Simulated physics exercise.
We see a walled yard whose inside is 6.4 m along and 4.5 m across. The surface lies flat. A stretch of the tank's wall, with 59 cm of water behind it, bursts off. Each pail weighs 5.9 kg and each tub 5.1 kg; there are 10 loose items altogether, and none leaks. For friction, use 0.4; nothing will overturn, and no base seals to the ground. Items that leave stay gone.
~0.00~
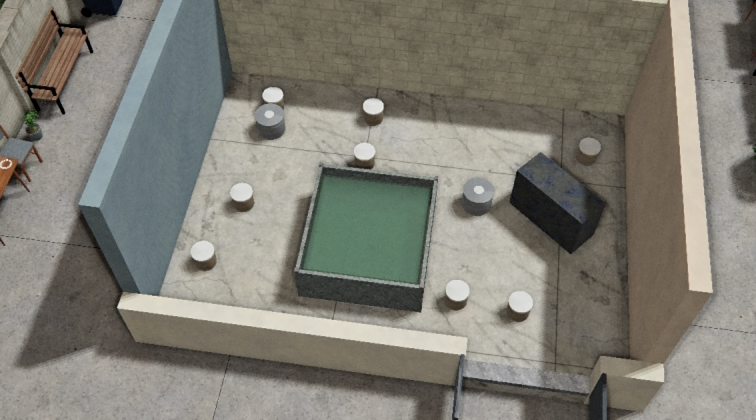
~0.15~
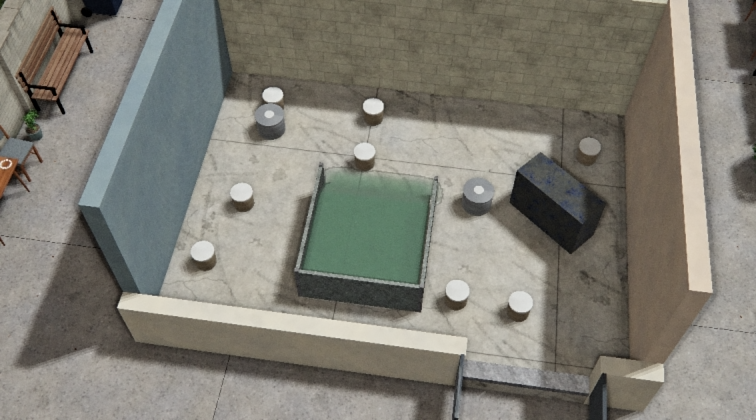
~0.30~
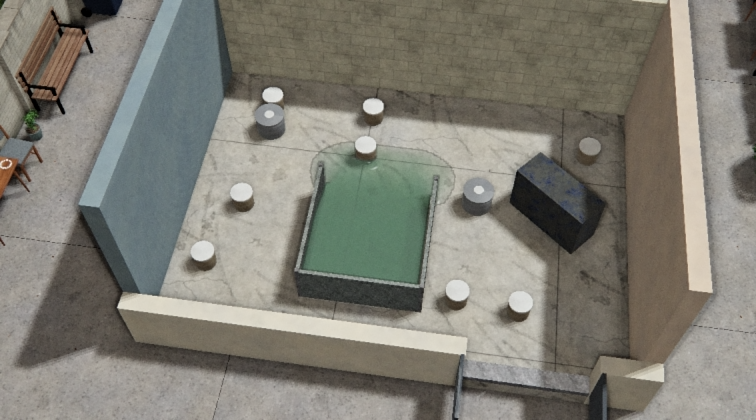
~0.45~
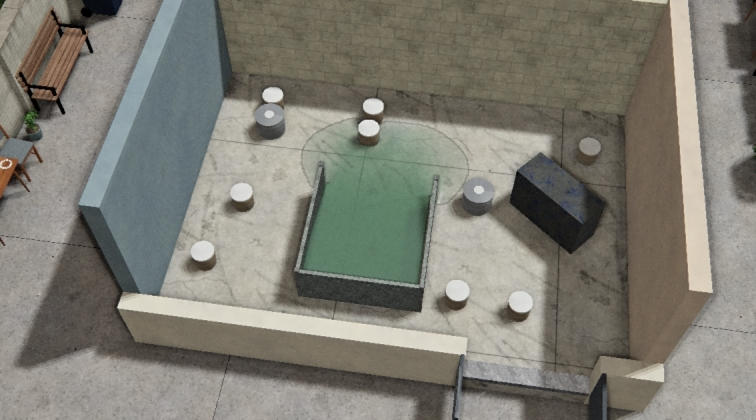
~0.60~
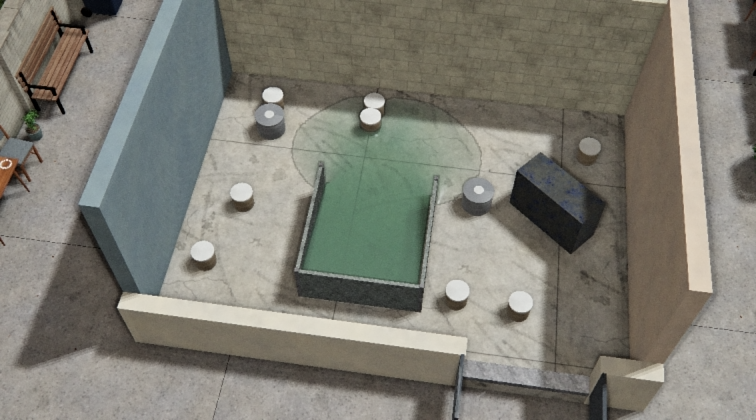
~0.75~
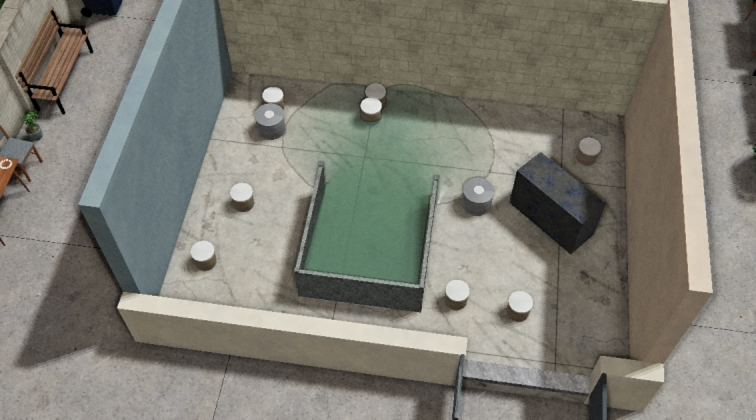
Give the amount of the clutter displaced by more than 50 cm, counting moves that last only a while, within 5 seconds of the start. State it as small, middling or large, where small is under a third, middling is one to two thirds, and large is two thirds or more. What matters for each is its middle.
Large.
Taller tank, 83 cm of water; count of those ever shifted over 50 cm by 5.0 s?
You'd get 7 in that case.
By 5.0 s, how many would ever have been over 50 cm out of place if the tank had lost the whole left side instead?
So the tally would be 5.
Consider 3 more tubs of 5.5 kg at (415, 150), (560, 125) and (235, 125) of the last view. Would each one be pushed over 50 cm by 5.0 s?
Outcome: Breaks the threshold first, breaks the threshold next, breaks the threshold last.
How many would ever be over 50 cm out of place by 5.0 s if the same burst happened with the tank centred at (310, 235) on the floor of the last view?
Count: 7.
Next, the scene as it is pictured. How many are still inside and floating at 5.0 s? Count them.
Count: 4.
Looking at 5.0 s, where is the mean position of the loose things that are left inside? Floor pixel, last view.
I'd put it close to (343, 272) in the last view.
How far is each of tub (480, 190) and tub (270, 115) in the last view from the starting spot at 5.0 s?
The first ends 0 centimetres from its start and the second 200 centimetres.
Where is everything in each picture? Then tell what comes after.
In the first picture, a pail at (364, 151), on the bottom; a pail at (373, 106), on the bottom; 2.6 m2 under water; 0 of 10 have shifted.
In the second picture, a pail at (364, 151) rests on the ground; a pail at (373, 106) rests on the ground; 3.4 m2 under water; 0 of 10 have shifted.
In the third picture, a pail at (366, 145) rests on the ground, 13 cm from its start; a pail at (373, 106), on the bottom; 4.4 m2 under water; 1 of 10 have shifted.
In the fourth picture, a pail at (369, 128) rests on the ground, 46 cm from its start; a pail at (373, 106) rests on the ground; water covers 5.7 m2; 1 of 10 have shifted.
In the fifth picture, a pail at (371, 116), on the bottom, 69 cm from its start; a pail at (374, 101) rests on the ground, 11 cm from its start; 7.2 m2 under water; 2 of 10 have shifted.
In the sixth picture, a pail at (371, 106) rests on the ground, 90 cm from its start; a pail at (376, 91), on the bottom, 31 cm from its start; 8.6 m2 under water; 2 of 10 have shifted.
After 1.1 s 1 of 10 are over 50 cm from their spots; 2 afloat.
After 2.2 s 3 of 10 are over 50 cm from their spots; 3 afloat.
After 3.5 s 5 of 10 are over 50 cm from their spots; 4 afloat.
After 5.0 s 7 of 10 are over 50 cm from their spots, and 7 have been at some point; 4 afloat.
